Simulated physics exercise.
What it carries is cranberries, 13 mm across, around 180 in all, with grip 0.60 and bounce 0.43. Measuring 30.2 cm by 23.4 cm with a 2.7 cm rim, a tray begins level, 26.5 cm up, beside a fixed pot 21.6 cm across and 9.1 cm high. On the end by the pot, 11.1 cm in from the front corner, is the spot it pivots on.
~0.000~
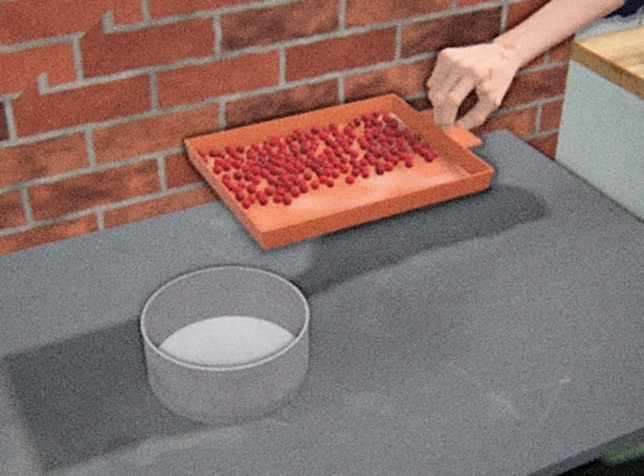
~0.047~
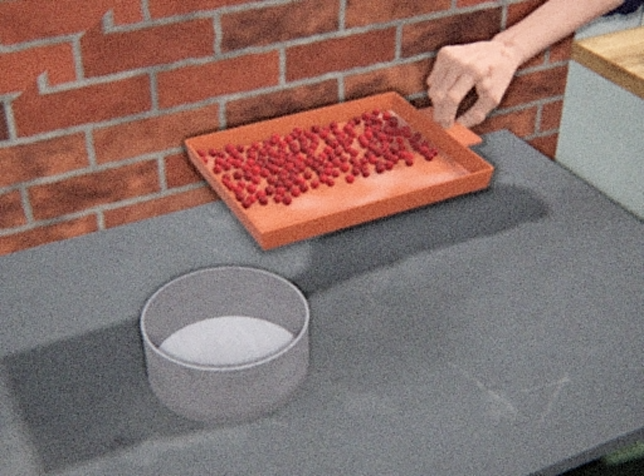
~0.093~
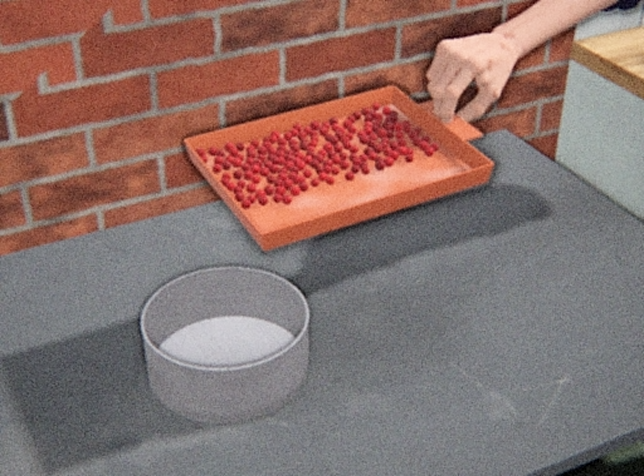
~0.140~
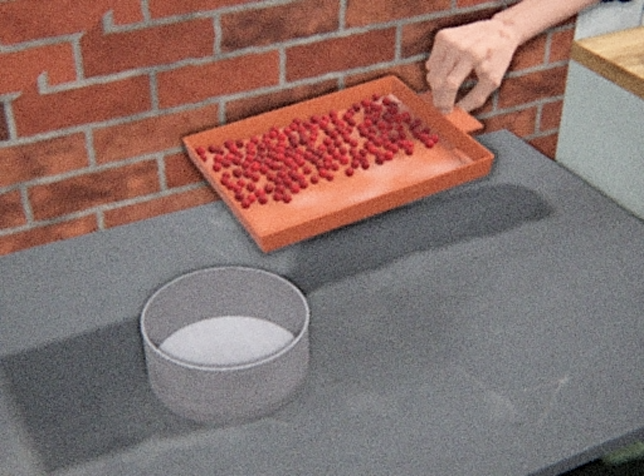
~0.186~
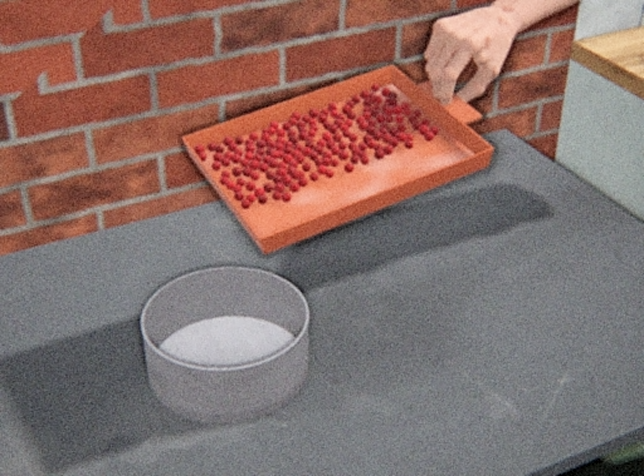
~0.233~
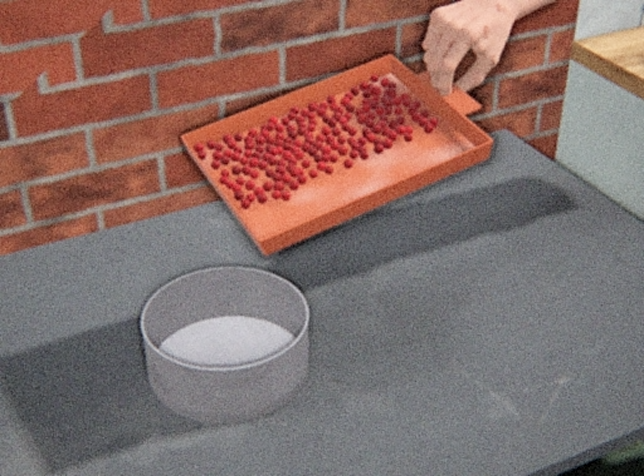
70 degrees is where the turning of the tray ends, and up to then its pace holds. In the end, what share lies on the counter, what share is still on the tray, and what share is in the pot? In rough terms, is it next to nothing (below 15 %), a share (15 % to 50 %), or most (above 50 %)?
In the end counter: That should get only a little. Tray: That should get more than half. Pot: That should get only a little.
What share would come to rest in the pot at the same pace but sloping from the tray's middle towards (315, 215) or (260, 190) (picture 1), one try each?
That would be close to 0 per cent, then close to 0 per cent.
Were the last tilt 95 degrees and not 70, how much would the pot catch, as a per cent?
I'd put it at close to 35 per cent.
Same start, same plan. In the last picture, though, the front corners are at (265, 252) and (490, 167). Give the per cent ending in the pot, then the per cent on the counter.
Pot: 5, counter: 25.
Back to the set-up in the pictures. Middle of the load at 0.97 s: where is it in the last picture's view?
I reckon close to (259, 169).
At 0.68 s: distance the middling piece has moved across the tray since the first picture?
Displacement on the tray: About 8 cm.
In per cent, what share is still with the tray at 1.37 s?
Roughly 100 per cent.
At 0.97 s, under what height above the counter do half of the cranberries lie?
About 32 centimetres.
After 0.68 s, tilt 40 degrees; the tray holds 100 %, the pot 0 %.
Then, at 0.97 s, tilt 58 degrees; the tray holds 100 %, the pot 0 %.
Then, at 1.37 s, tilt 70 degrees; the tray holds 100 %, the pot 0 %.
At rest (1.9 s), counter 5 %, tray 95 %, pot 0 %.
